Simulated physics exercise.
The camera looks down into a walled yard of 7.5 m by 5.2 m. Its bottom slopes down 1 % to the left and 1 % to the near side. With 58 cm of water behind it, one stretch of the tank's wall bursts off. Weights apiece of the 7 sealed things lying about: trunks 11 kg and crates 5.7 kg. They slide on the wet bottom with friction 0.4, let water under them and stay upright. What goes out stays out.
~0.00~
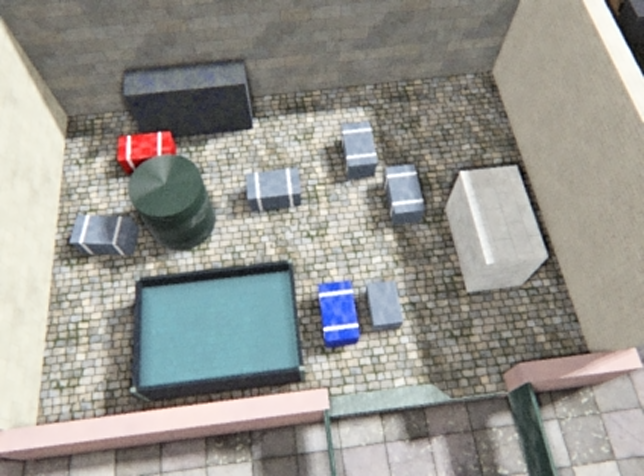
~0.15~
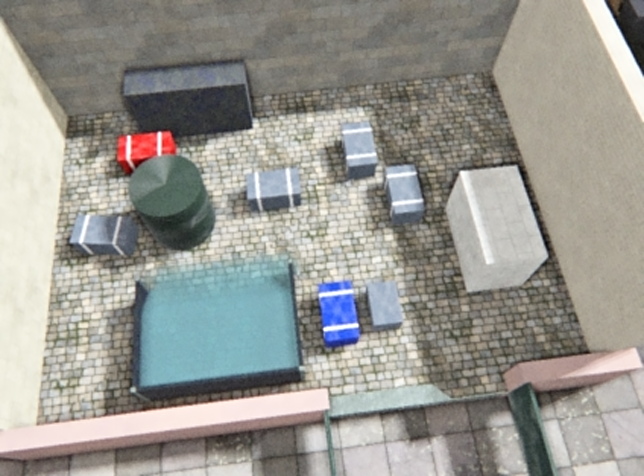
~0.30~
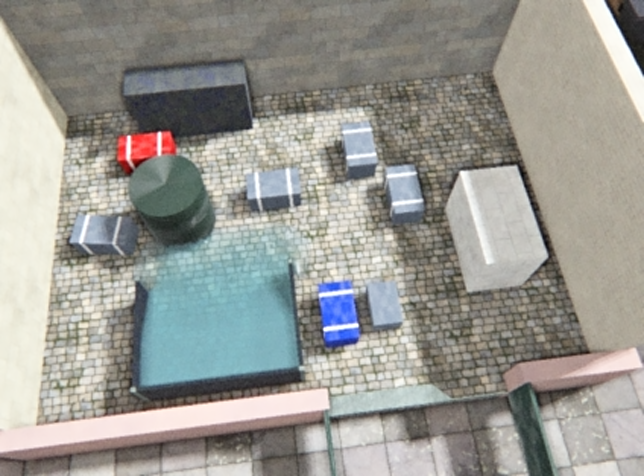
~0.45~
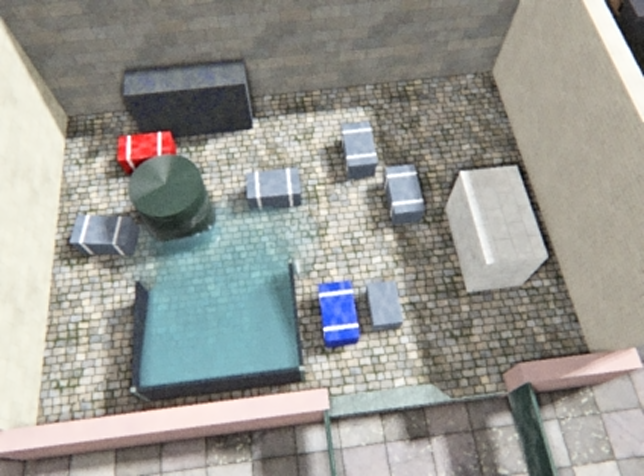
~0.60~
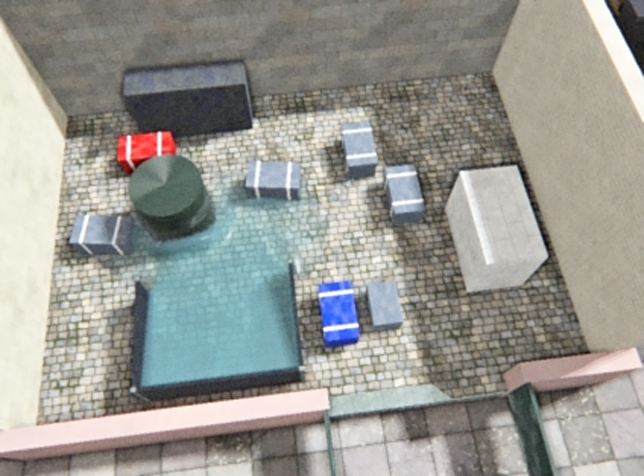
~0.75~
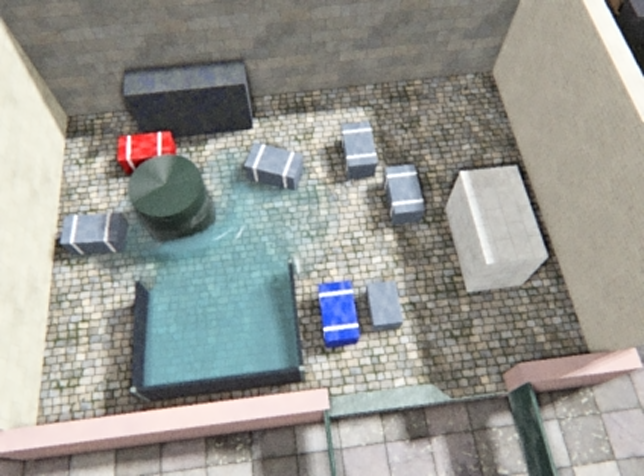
To begin with, a teal tank full of water stands in a walled, cobbled yard among strapped trunks and boxes. Its far side gives way and water spreads around the dark green cylinder, then nudges two grey trunks slightly, while the red and blue trunks stay put.
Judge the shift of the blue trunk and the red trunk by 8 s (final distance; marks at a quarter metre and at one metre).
The blue trunk barely shifts; the red trunk ends far away.
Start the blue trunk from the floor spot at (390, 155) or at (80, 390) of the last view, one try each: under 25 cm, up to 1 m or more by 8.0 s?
In turn: It gets carried off; it slides a little.
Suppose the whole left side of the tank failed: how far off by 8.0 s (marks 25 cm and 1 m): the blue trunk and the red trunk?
Then the blue trunk barely shifts, the red trunk gets carried off.
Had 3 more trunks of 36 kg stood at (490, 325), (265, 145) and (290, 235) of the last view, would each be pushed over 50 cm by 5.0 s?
In turn: Less, more, past it.
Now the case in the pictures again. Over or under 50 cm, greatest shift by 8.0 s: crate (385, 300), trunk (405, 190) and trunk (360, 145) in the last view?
In turn: Under, past it, past it.
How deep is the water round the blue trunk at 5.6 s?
About 0 cm.
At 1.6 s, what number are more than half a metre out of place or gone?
By then 1.
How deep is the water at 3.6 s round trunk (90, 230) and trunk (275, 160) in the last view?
About 9 and 9 cm.
After 1.6 s the blue trunk is near (339, 310), 0.0 m from its start, aground; the red trunk is near (143, 144), 0.0 m from its start, aground; 0 of 7 are out; 2 afloat.
After 3.6 s the blue trunk is near (339, 310), 0.0 m from its start, aground; the red trunk is near (120, 170), 0.6 m from its start, afloat; 0 of 7 are out; 3 afloat.
After 5.6 s the blue trunk is near (339, 310), 0.0 m from its start, aground; the red trunk is near (121, 223), 1.4 m from its start, afloat; 0 of 7 are out; 4 afloat.
After 8.0 s the blue trunk is near (338, 311), 0.0 m from its start, aground; the red trunk is near (72, 307), 2.7 m from its start, afloat; 0 of 7 are out; 5 afloat.
